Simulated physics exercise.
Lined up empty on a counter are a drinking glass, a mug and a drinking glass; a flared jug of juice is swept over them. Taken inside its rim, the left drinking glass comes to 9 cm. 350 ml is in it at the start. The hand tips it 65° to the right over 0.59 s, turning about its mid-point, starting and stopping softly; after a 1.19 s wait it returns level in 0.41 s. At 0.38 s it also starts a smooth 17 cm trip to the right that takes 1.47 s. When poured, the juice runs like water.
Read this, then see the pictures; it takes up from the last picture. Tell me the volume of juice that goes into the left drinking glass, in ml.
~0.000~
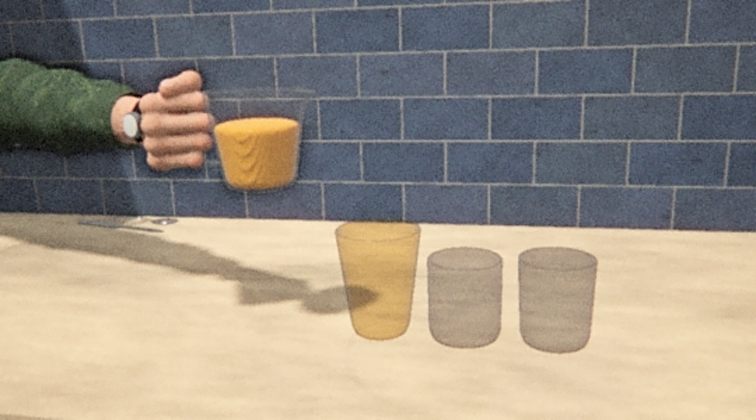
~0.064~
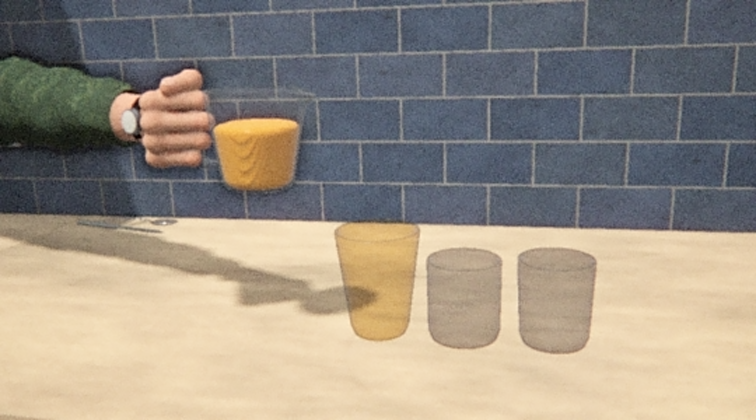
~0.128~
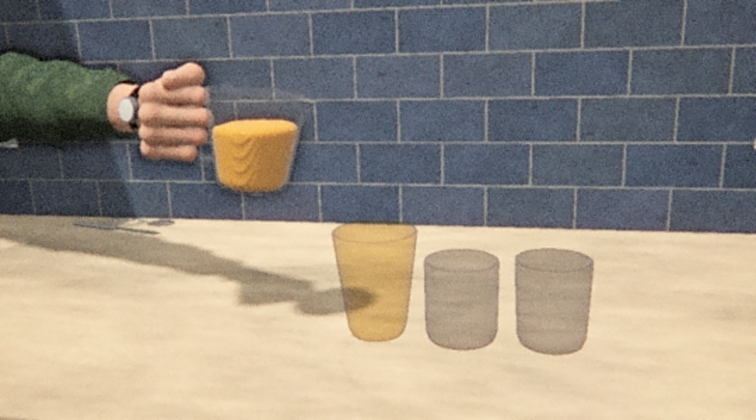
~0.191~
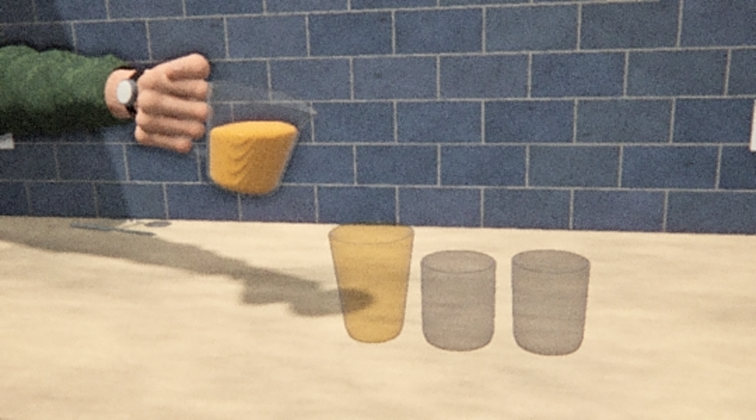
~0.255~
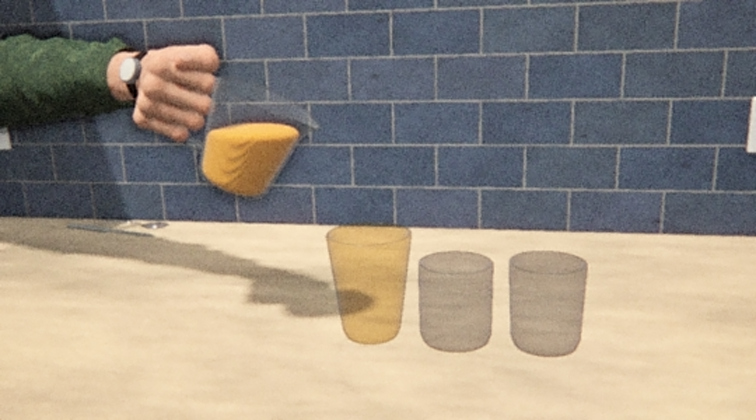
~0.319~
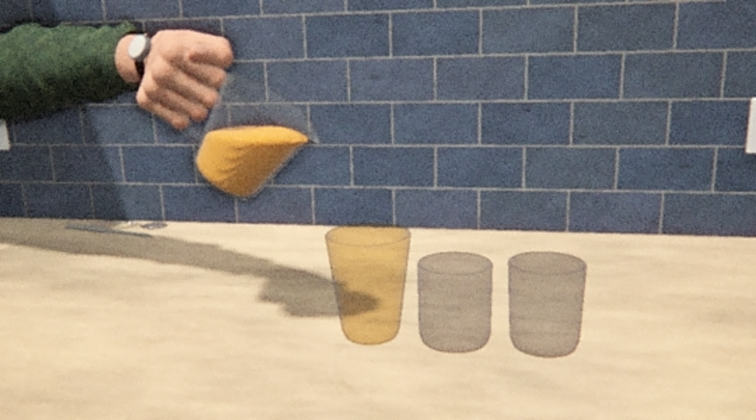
I would say about 180 ml goes in.
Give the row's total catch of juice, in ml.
About 240 ml.
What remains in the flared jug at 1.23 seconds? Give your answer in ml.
About 130 ml.
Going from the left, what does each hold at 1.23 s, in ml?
I'd put it at some 180 ml left, 30 ml in the middle and 0 ml right.
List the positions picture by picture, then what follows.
Tilt 0°; pouring edge (313, 91); surface from (232, 124) to (290, 124); the left drinking glass's rim runs from (338, 230) to (419, 232); the middle mug's rim runs from (429, 259) to (501, 262); the right drinking glass's rim runs from (520, 259) to (596, 262), in the first picture.
Tilt 2°; pouring edge (314, 94); surface from (231, 124) to (289, 124), in the second picture.
Tilt 7°; pouring edge (316, 101); surface from (230, 126) to (287, 127), in the third picture.
Tilt 15°; pouring edge (317, 113); surface from (226, 127) to (287, 129), in the fourth picture.
Tilt 26°; pouring edge (319, 127); surface from (221, 131) to (288, 132), in the fifth picture.
Tilt 37°; pouring edge (320, 142); surface from (212, 137) to (296, 136), in the sixth picture.
By 0.84 s the tilt is 65° and from the left they hold 130 ml, 0 ml, 0 ml, the flared jug 185 ml, and 0 ml is on the counter.
By 1.23 s the tilt is 65° and from the left they hold 180 ml, 30 ml, 0 ml, the flared jug 125 ml, and 5 ml is on the counter.
By 1.63 s the tilt is 65° and from the left they hold 180 ml, 60 ml, 0 ml, the flared jug 95 ml, and 10 ml is on the counter.
By 2.07 s the tilt is 13° and from the left they hold 180 ml, 60 ml, 0 ml, the flared jug 85 ml, and 30 ml is on the counter.
At rest from the left they hold 180 ml, 60 ml, 0 ml, the flared jug 85 ml, and 30 ml is on the counter.
